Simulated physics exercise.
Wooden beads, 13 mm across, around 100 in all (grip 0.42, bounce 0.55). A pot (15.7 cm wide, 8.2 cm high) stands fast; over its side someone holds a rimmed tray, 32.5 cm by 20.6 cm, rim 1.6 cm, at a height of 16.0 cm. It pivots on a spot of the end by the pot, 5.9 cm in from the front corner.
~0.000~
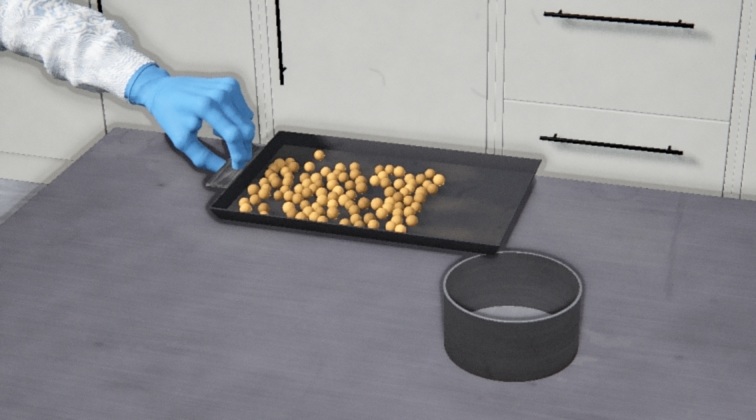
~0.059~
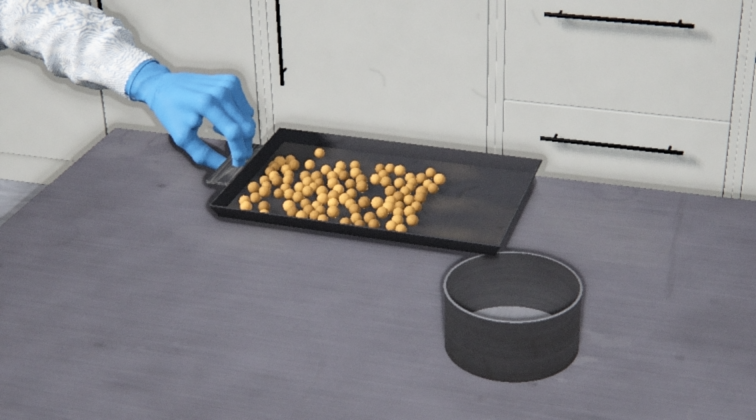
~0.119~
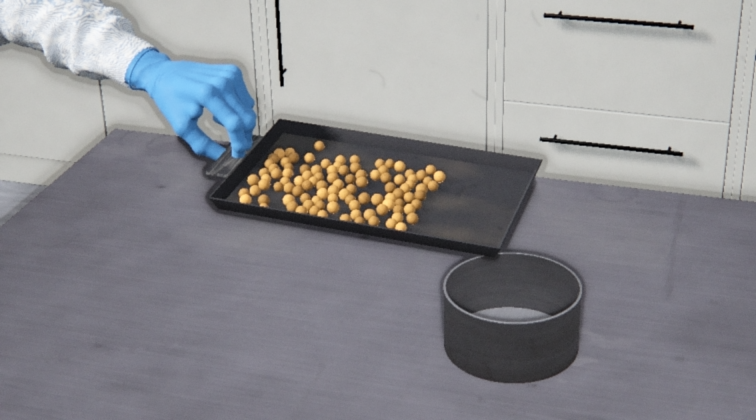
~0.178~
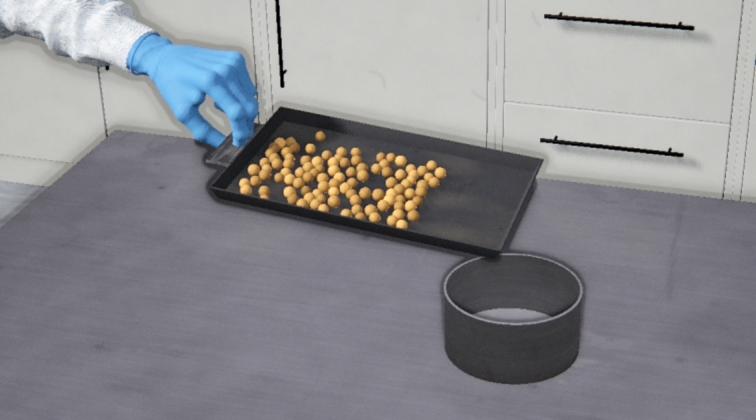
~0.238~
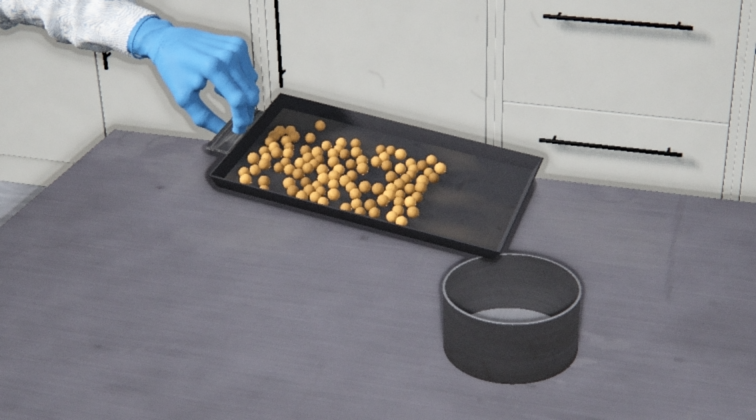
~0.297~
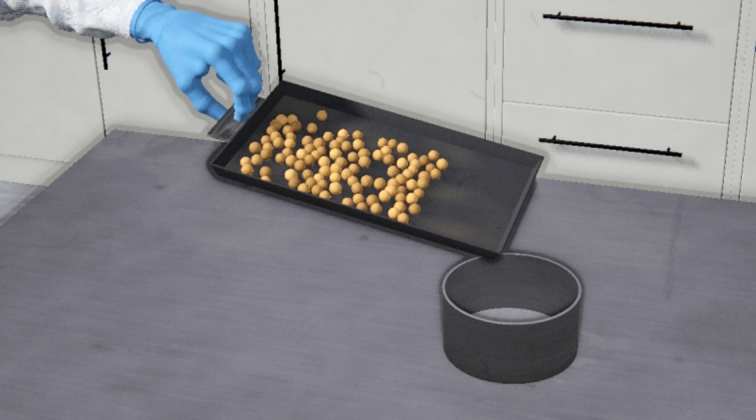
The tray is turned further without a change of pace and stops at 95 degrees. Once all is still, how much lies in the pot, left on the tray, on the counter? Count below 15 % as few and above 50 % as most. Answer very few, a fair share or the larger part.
In the pot: The larger part; left on the tray: Very few; on the counter: A fair share.
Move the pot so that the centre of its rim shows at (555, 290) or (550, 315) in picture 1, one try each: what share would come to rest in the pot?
Some 65 and 100 per cent.
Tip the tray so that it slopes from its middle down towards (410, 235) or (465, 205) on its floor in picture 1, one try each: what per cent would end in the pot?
Some 40 and 65 per cent.
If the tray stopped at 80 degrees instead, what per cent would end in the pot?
It would be near 65 per cent.
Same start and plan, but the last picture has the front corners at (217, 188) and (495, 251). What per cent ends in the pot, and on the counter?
Pot 35, counter 65.
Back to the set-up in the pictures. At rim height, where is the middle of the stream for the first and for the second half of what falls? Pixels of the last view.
At about (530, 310), then at (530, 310).
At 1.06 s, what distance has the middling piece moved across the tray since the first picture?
Roughly 21 cm.
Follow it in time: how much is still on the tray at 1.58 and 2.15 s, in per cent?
About 25, 0.
After 1.06 s, tilt 50 degrees; the tray holds 70 %, the pot 15 %.
After 1.58 s, tilt 77 degrees; the tray holds 25 %, the pot 45 %.
After 2.15 s, tilt 95 degrees; the tray holds 0 %, the pot 65 %.
In the end, at 2.6 s, pot 65 %, tray 0 %, counter 35 %.
